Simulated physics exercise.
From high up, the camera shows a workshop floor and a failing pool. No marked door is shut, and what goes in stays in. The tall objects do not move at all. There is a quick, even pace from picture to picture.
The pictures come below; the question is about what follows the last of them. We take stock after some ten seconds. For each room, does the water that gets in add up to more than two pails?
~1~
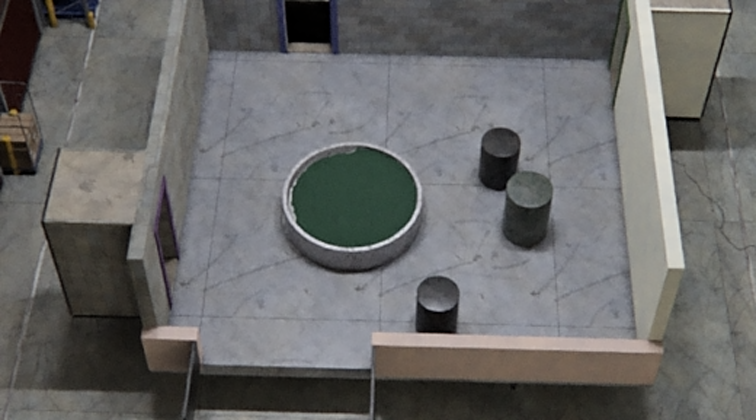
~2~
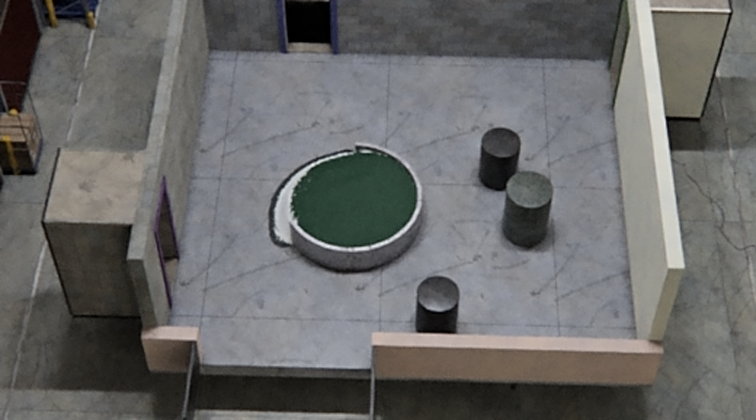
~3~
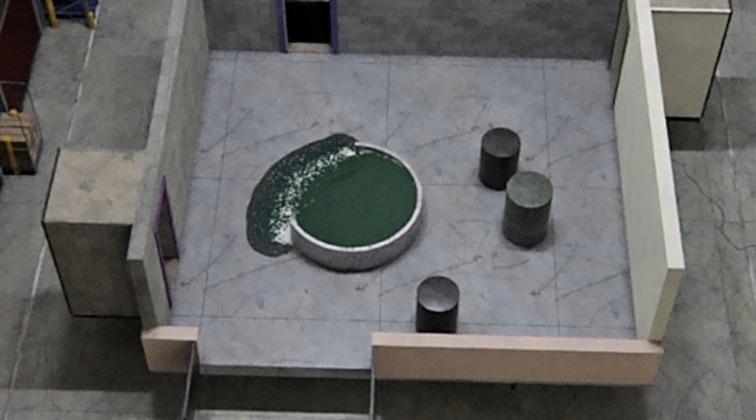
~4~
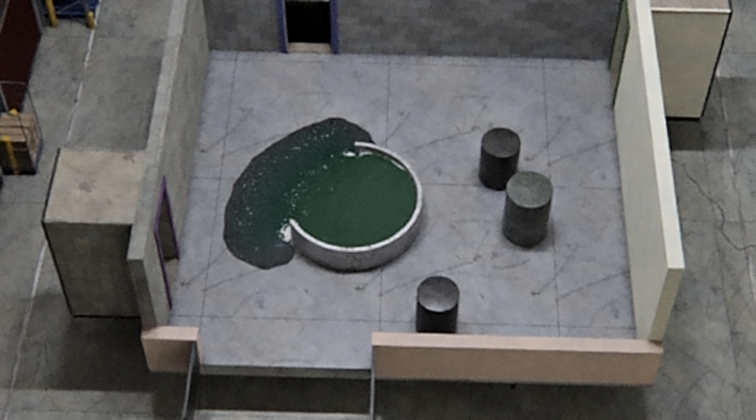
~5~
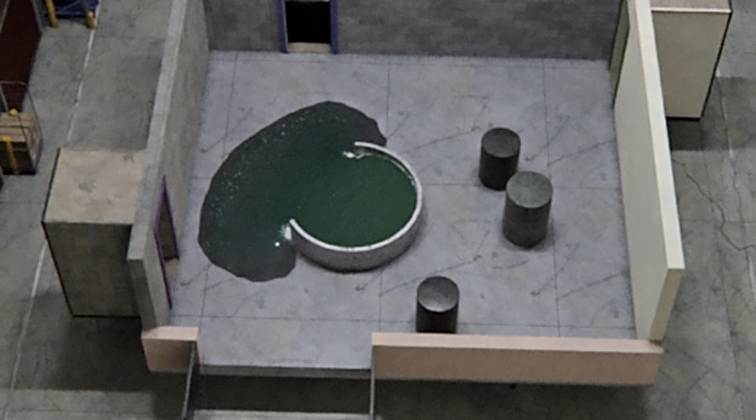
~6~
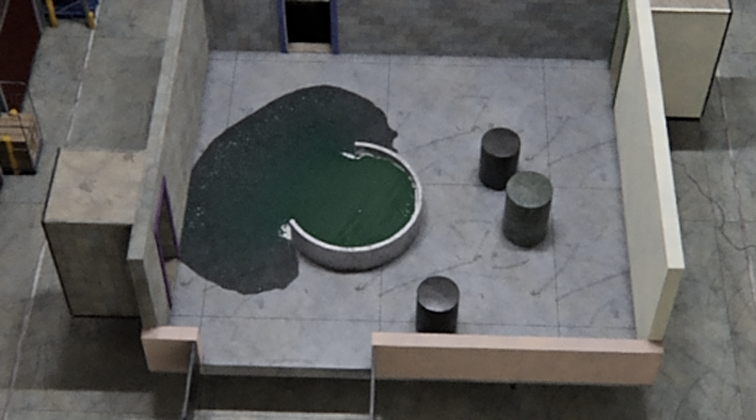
Blue door: Yes, more than two pails; purple door: No, two pails at most; green door: Yes, more than two pails.
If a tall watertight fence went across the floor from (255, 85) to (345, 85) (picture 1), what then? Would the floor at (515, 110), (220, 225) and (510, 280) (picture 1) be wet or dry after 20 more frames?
Taking the points in order - unwetted, wetted, unwetted.
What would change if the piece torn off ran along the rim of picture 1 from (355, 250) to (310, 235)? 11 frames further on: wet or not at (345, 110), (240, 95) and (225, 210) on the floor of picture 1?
The three spots, in order, are spared, spared and spared.
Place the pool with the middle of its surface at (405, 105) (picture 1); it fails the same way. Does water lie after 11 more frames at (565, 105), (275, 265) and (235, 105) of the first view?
Spot by spot, in the order asked: Untouched, untouched, swamped.
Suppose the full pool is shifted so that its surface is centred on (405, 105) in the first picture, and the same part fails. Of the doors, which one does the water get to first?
That would be the door marked blue, I think.
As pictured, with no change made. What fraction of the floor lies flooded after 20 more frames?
Estimated share: About 35 %.
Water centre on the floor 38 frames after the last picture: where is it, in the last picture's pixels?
The water's middle lies around (316, 152).
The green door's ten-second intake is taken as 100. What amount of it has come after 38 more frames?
Close to 0 percent.
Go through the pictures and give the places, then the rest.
In the first frame, still water in the round tank at (352, 198).
In the second frame, the front is at a hidden place, out from the gap at (299, 183).
In the third frame, the front is at (266, 250), out from the gap at (299, 184).
In the fourth frame, water pours out at (299, 185) and has run to (238, 252).
In the fifth frame, water pours out at (299, 185) and has run to (337, 107).
In the sixth frame, the front is at (332, 91), out from the gap at (299, 185).
A moment on, water covers 30 % of the floor; the blue door under two buckets in, the purple door wet at the sill, nothing in, the green door not reached.
Next, water covers 30 % of the floor; the blue door over two buckets in, the purple door under two buckets in, the green door not reached.
Then, water covers 35 % of the floor; the blue door over two buckets in, the purple door under two buckets in, the green door not reached.
Later, water covers 65 % of the floor; the blue door far over two buckets in, the purple door under two buckets in, the green door not reached.
In the end, water covers 85 % of the floor; the blue door far over two buckets in, the purple door under two buckets in, the green door over two buckets in.
